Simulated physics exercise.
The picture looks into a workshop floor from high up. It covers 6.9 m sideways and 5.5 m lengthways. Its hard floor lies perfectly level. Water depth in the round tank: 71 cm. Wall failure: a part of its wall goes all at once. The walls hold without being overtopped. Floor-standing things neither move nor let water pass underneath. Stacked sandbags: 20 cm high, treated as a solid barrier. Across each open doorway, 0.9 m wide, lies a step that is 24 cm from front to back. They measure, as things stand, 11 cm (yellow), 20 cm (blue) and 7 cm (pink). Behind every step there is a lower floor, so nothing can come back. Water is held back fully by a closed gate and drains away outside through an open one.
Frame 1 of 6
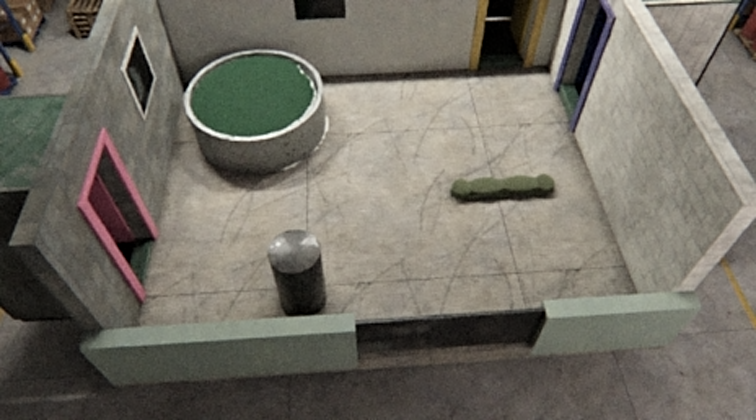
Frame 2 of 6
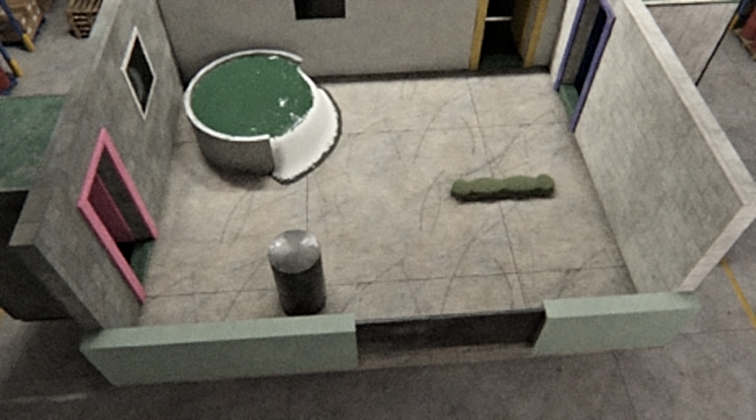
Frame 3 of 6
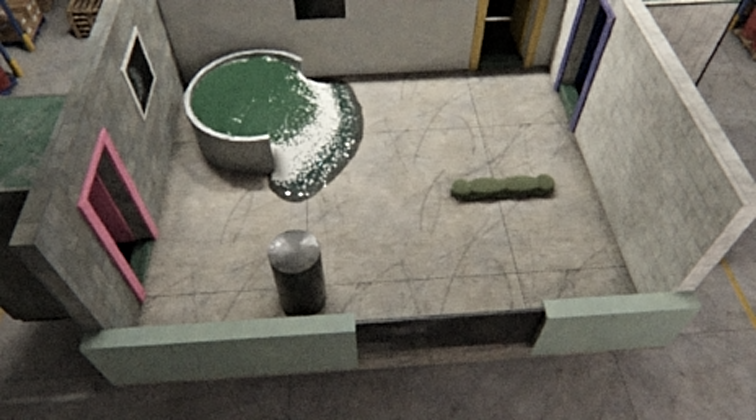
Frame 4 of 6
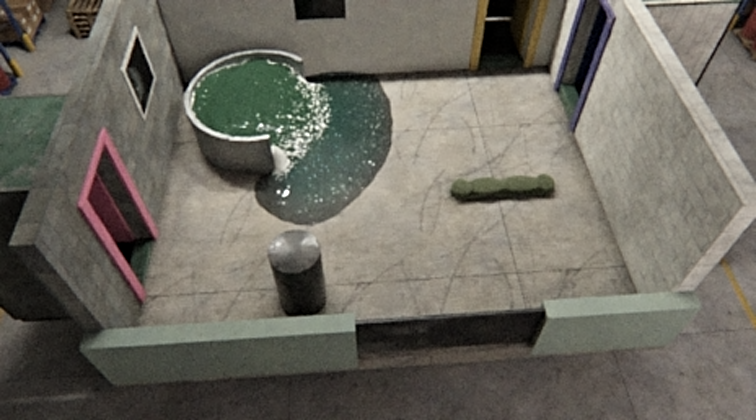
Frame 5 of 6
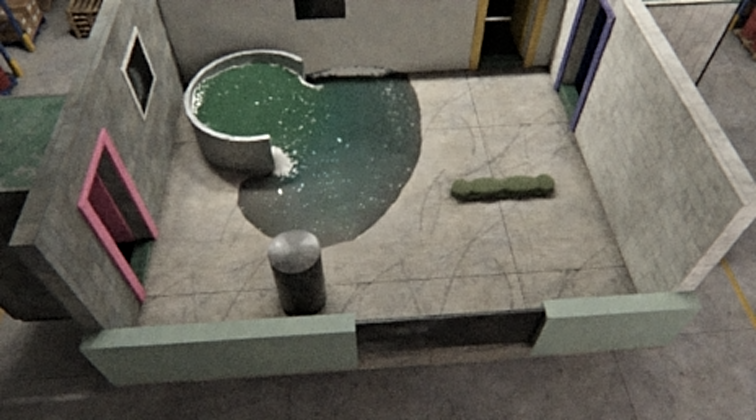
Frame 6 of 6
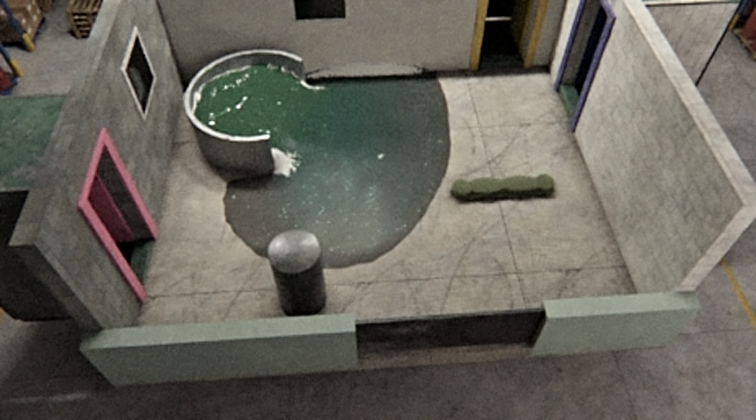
Green water bursts through the round tank's broken right side and spreads across the floor.
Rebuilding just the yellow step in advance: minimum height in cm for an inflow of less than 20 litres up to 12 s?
Roughly 15 cm.
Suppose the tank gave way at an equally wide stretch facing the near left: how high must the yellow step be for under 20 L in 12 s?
Close to 9.0 cm at the least.
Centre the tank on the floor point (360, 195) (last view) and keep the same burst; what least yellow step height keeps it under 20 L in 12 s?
Roughly 15 centimetres.
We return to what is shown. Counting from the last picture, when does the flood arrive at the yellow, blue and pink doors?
Times: Yellow = 0.3 s, blue = 0.8 s, pink = 4.5 s.
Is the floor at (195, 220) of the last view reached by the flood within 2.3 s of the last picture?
I'd say that place has stayed dry.
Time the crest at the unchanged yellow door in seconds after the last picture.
3.0 s.
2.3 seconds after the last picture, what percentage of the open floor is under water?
Wet: Close to 75 %.
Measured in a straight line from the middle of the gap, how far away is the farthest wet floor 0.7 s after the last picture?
Around 4.6 m out.
Then, 0.7 s after the last picture water covers 60 % of the floor, deepest (27 cm) near (546, 68); 7 cm at the yellow door, 0 litres in over its 11 cm step.
Then, 2.3 s after the last picture water covers 75 % of the floor, deepest (29 cm) near (628, 277); 14 cm at the yellow door, 3 litres in over its 11 cm step.
Then, 11.3 s after the last picture water covers 95 % of the floor, deepest (13 cm) near (233, 90); 5 cm at the yellow door, 47 litres in over its 11 cm step.
At the yellow door as built, the water peaked near 20 cm, 3.1 s after the last picture.
Run again over the same 12 s with other heights there, 35 litres in over 12.5 cm, 13 litres over 16.5 cm. The limit of 20 litres is kept from about 15 cm up.
